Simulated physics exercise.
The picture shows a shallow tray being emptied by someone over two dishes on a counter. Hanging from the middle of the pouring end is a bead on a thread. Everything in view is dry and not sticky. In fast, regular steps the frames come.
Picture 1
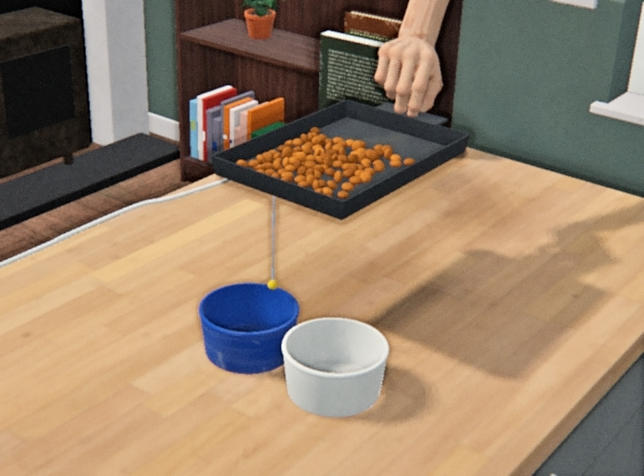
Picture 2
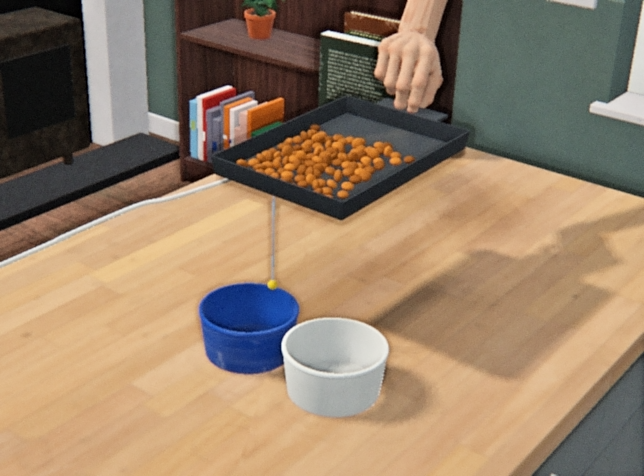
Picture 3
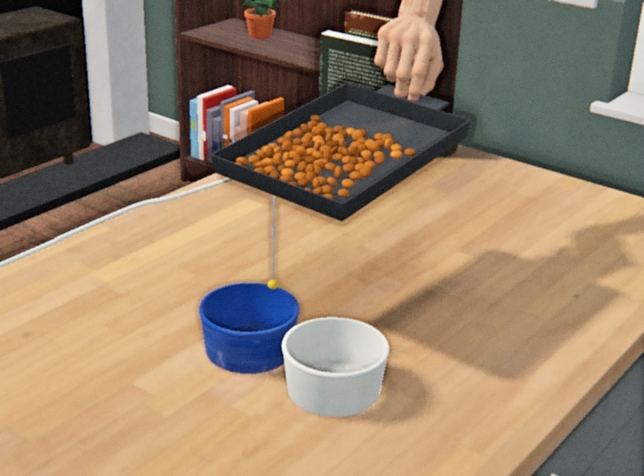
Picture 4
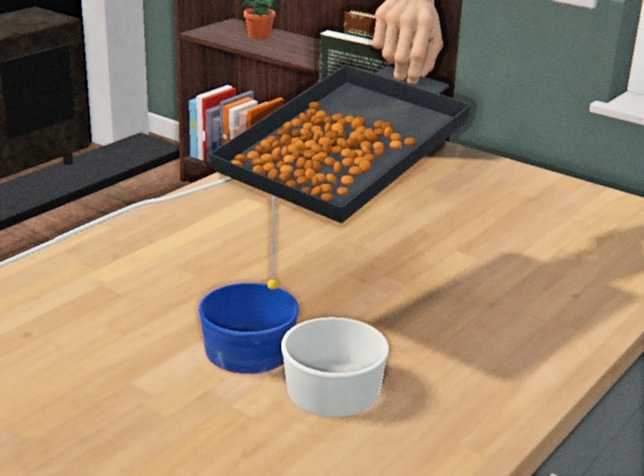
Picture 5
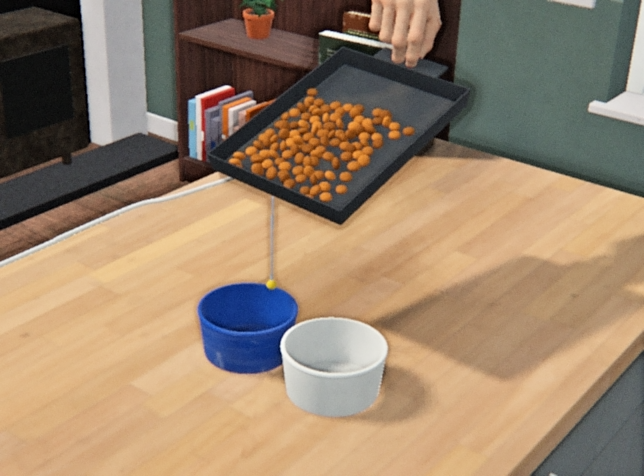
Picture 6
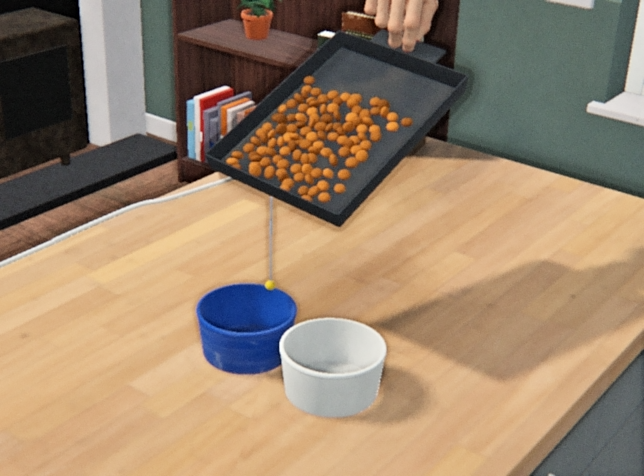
A hand tilts a shallow tray of brown bits above a blue dish and a white dish.
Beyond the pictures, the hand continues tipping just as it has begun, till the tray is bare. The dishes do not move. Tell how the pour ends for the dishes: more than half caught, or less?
The greater share is going to end up in the dishes.
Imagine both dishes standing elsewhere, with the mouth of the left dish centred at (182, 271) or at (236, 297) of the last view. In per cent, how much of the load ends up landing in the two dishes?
You'd get 20 in a hundred the first time and 70 in a hundred the second.
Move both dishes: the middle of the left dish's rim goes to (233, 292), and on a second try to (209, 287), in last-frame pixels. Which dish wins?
The first time it is the dish to the right, and the second time it is the dish to the right.
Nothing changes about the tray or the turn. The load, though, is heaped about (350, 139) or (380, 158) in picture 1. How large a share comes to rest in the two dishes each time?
Estimate: 70 % first, 70 % second.
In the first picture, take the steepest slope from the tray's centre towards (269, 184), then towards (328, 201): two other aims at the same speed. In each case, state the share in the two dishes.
In order, 40 in a hundred and 80 in a hundred.
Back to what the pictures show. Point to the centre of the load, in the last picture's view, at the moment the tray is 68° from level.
Near the pixel (292, 164).
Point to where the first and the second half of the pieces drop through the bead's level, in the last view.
Initially about (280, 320); subsequently about (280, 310).
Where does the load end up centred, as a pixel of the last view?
Close to (297, 374) in the last picture.
Soon, tray tipped steeply; nearly all on the tray; a stray few in the air.
A while on, tray tipped past a quarter turn; about a third on the tray; about a quarter in the right dish; a small part in the left dish; a small part outside both; about a quarter in the air.
Towards the end, tray tipped past a quarter turn; about half in the right dish; about a third in the left dish; about a quarter outside both.
Finally, tray tipped past a quarter turn; about half in the right dish; about a third in the left dish; about a quarter outside both.
